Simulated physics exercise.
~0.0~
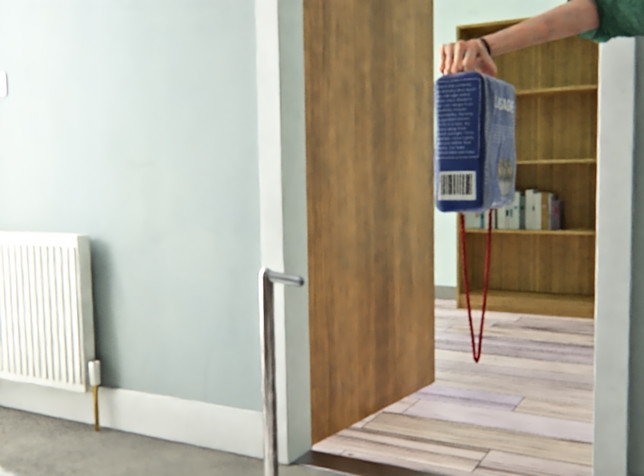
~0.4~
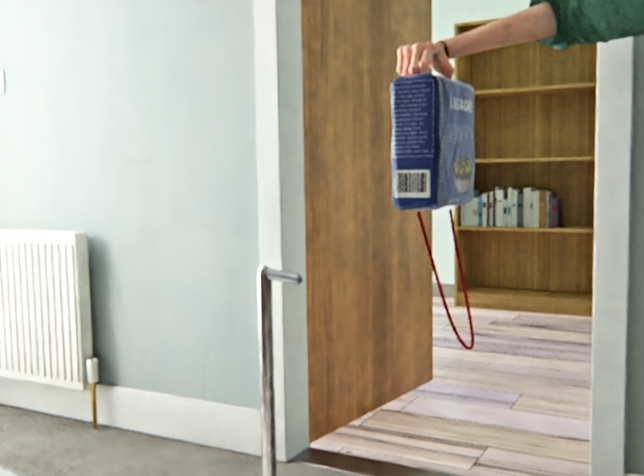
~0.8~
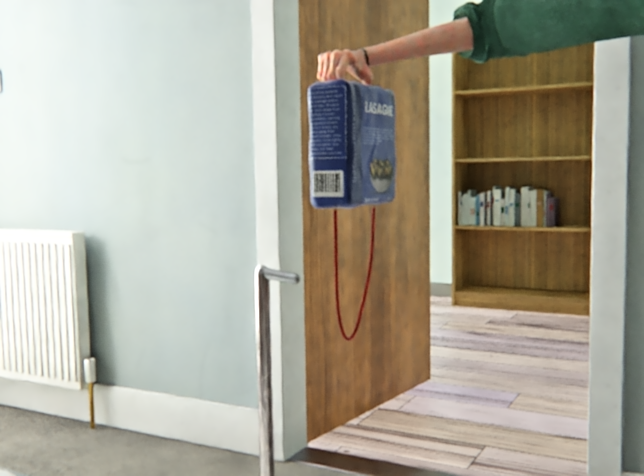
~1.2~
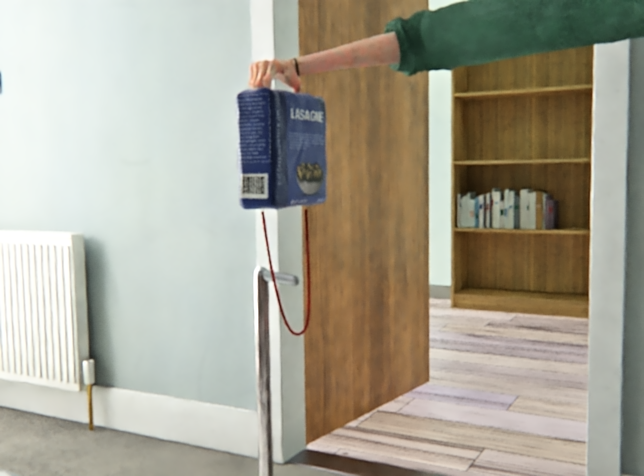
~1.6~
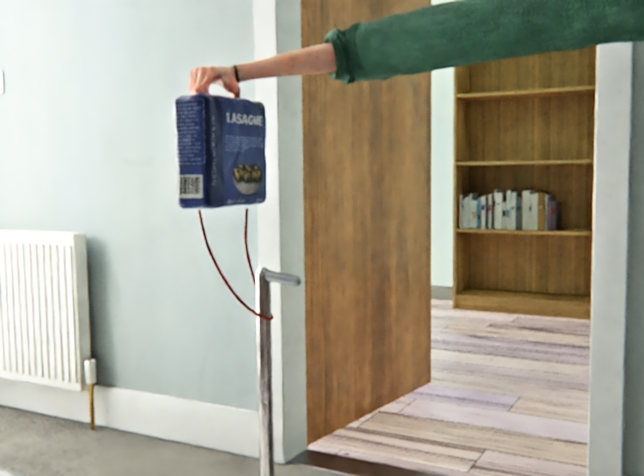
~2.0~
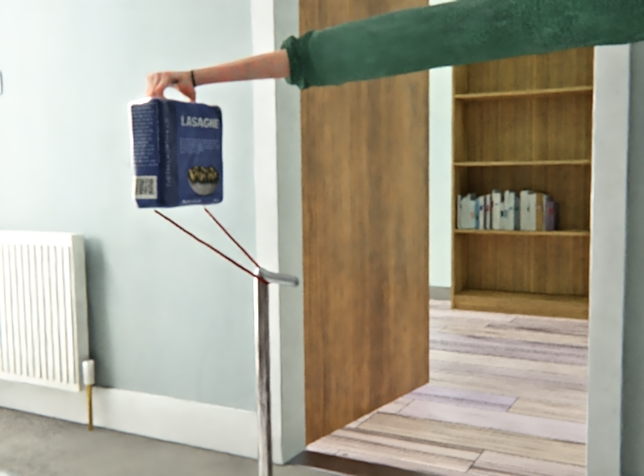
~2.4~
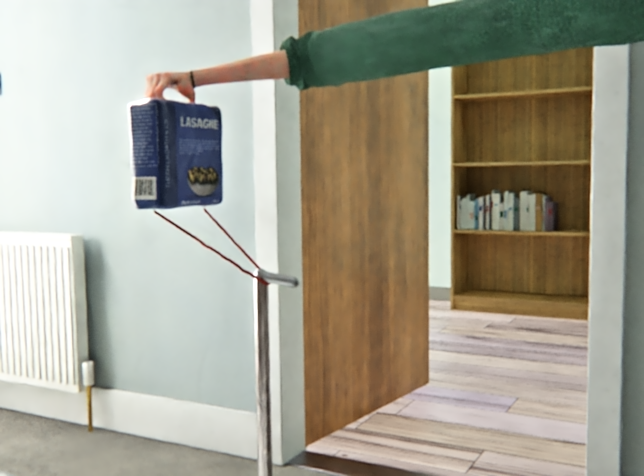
In a room beside an open doorway, a hand in a green sleeve carries a blue lasagne bag leftward, its red loop hanging low, over a metal post with a sideways hook. The loop catches on the post and pulls tight, and the bag stops just past it, still held.
